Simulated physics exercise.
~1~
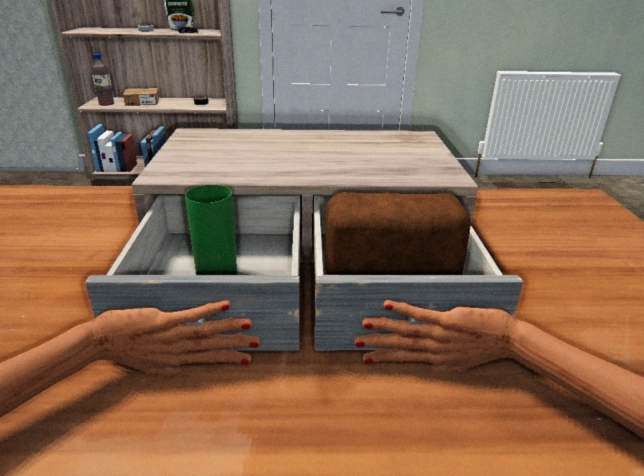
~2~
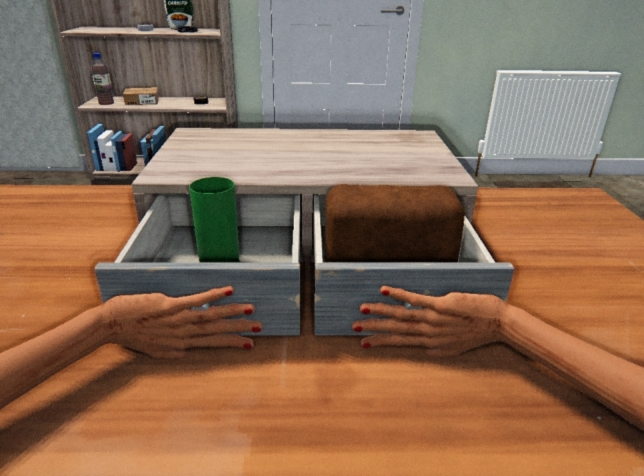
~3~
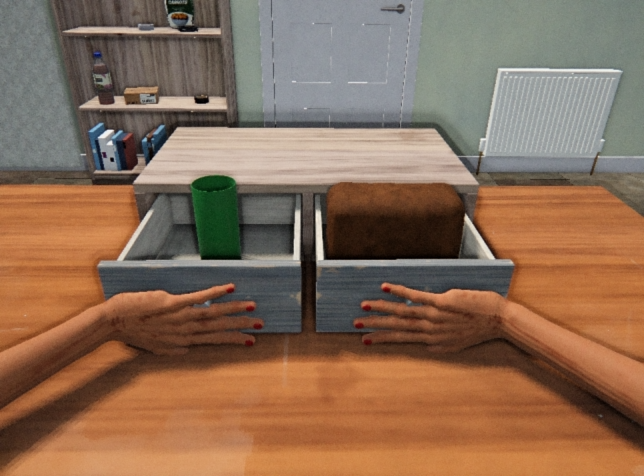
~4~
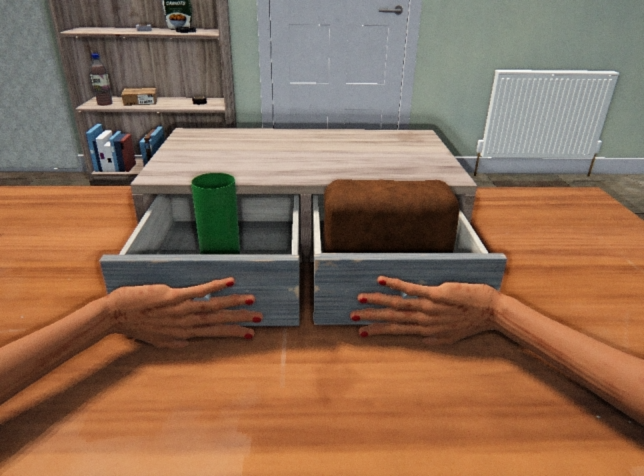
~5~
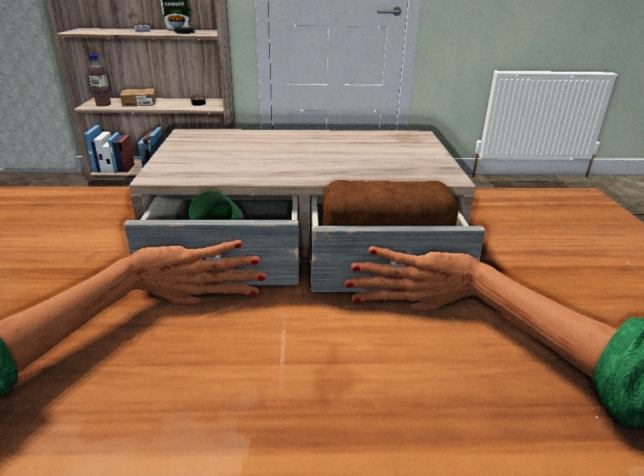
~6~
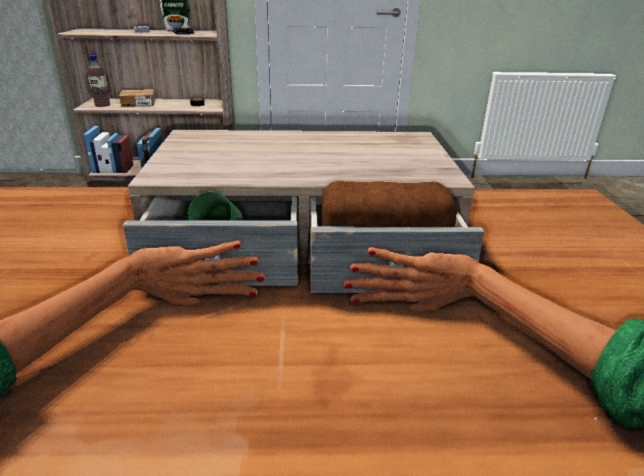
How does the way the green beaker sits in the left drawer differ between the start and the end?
At the start the green beaker stands upright in the drawer, and by the end it is leaning over.
Two hands pushed a pair of open drawers in toward a wooden chest, the left one holding a green beaker and the right one a brown loaf. The beaker tipped into a lean, and both drawers came to rest still ajar.
